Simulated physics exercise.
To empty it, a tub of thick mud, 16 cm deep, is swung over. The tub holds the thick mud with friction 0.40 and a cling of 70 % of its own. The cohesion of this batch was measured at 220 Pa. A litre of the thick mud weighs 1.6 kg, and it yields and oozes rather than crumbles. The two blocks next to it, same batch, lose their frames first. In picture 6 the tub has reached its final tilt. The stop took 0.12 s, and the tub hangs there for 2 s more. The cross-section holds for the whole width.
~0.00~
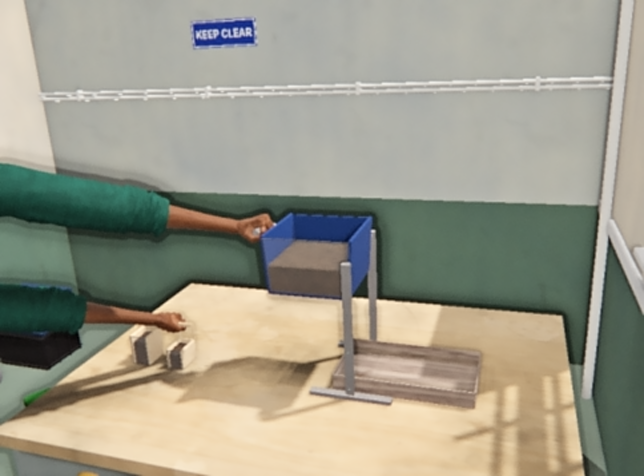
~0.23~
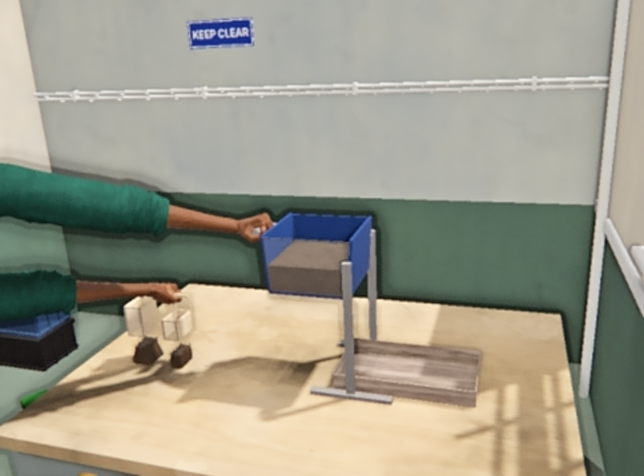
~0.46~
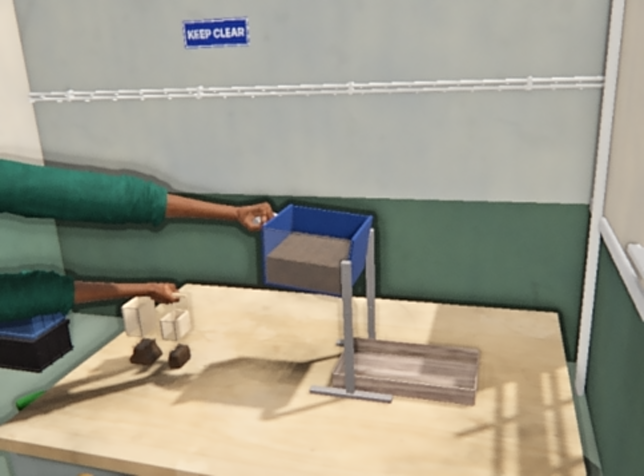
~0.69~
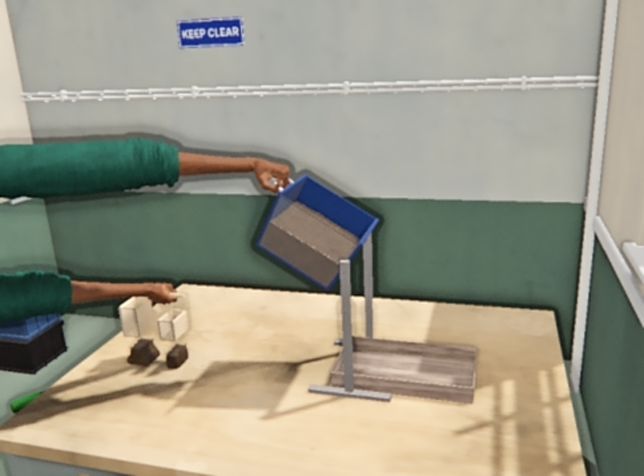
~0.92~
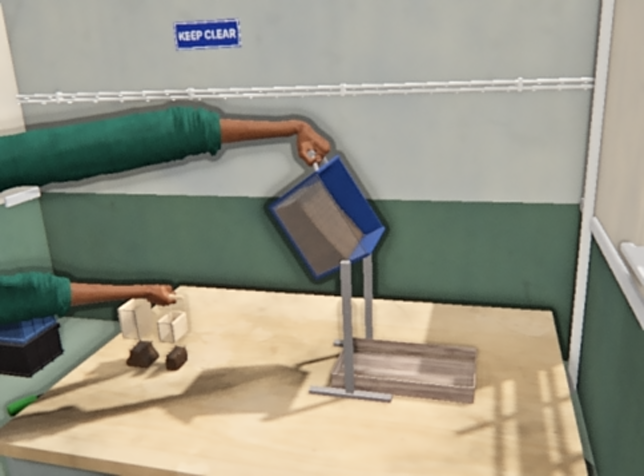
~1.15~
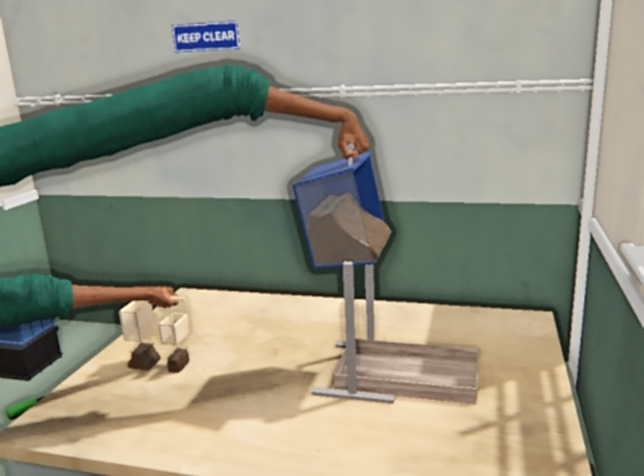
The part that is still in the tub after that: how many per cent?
Expect roughly 64 %.
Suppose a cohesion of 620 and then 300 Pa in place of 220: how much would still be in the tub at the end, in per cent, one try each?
In turn about 100 %, 75 %.
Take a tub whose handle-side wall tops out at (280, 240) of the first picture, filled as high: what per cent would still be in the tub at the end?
Then about 90 %.
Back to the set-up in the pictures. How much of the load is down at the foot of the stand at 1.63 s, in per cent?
About 20 %.
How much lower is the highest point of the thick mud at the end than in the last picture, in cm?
About 6 cm.
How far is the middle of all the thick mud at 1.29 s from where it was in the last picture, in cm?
Some 4 cm.
By 1.29 s, the tub is at 79 degrees and holds 85 %.
By 1.46 s, the tub is at 79 degrees and holds 69 %.
By 1.63 s, the tub is at 79 degrees and holds 64 %.
By 1.80 s, the tub is at 79 degrees and holds 64 %.
By 3.15 s, at the end, the tub is at 79 degrees and holds 64 %.
